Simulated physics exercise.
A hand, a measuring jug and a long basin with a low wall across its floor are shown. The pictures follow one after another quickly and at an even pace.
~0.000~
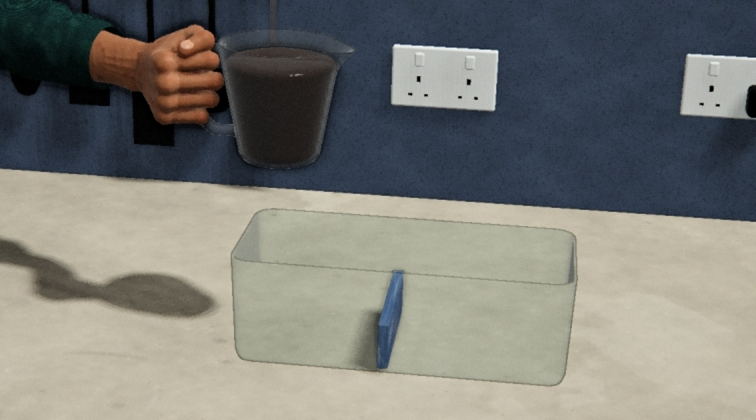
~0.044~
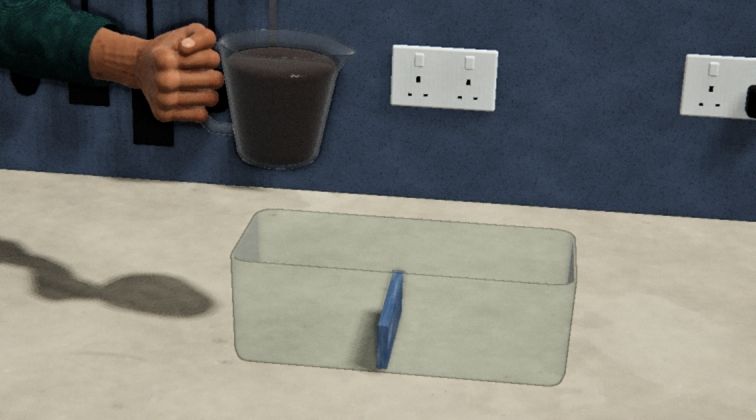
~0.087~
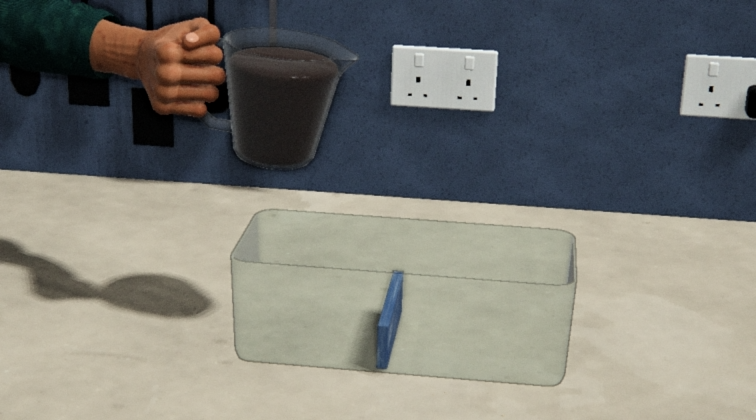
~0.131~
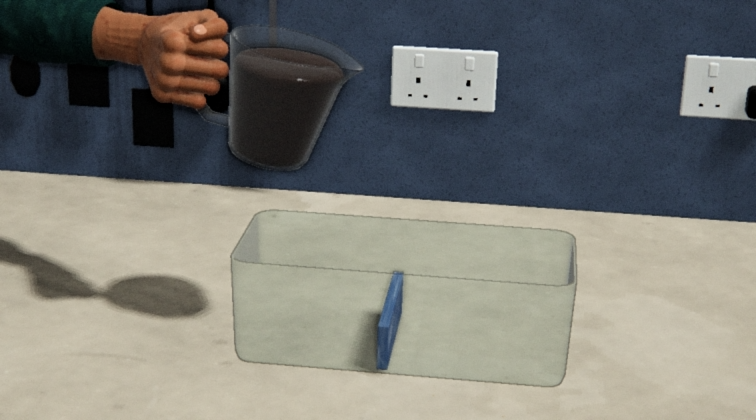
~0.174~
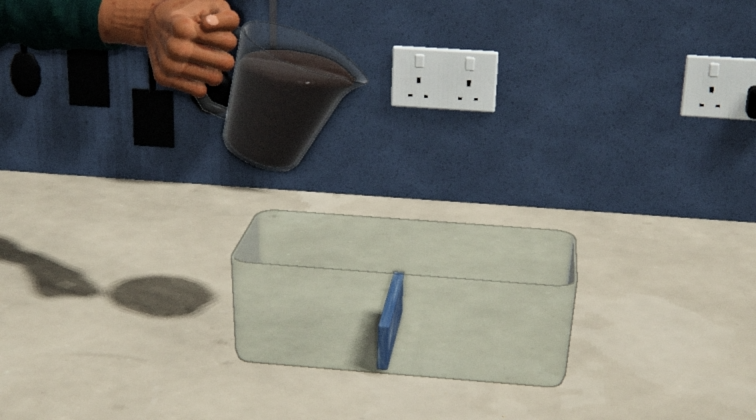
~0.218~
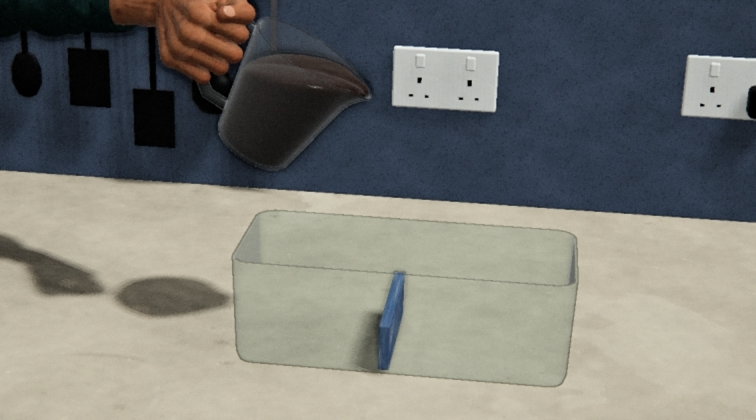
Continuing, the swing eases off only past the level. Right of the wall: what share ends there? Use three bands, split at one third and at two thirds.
Over two thirds ends up there.
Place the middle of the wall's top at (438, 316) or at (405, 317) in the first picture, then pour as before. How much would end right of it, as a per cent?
In order, some 15 and 65 in a hundred.
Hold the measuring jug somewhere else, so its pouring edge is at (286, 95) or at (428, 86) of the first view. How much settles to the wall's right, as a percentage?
Close to 5 % for the first start and close to 95 % for the second.
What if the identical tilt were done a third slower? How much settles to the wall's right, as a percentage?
Some 90 per cent.
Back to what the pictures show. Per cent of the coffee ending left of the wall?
About 10 per cent.
A moment on, the measuring jug is tipped on its side and 52 per cent is still to pour, 0 is left of the wall and 17 right of it.
Next, the measuring jug is tipped on its side and 16 per cent is still to pour, 6 is left of the wall and 61 right of it.
Then the measuring jug is tipped on its side and 3 per cent is still to pour, 7 is left of the wall and 84 right of it.
Later the measuring jug is tipped on its side and 0 per cent is still to pour, 10 is left of the wall and 87 right of it.
In the end 11 per cent lies left of the wall, 87 right of it and 2 outside.
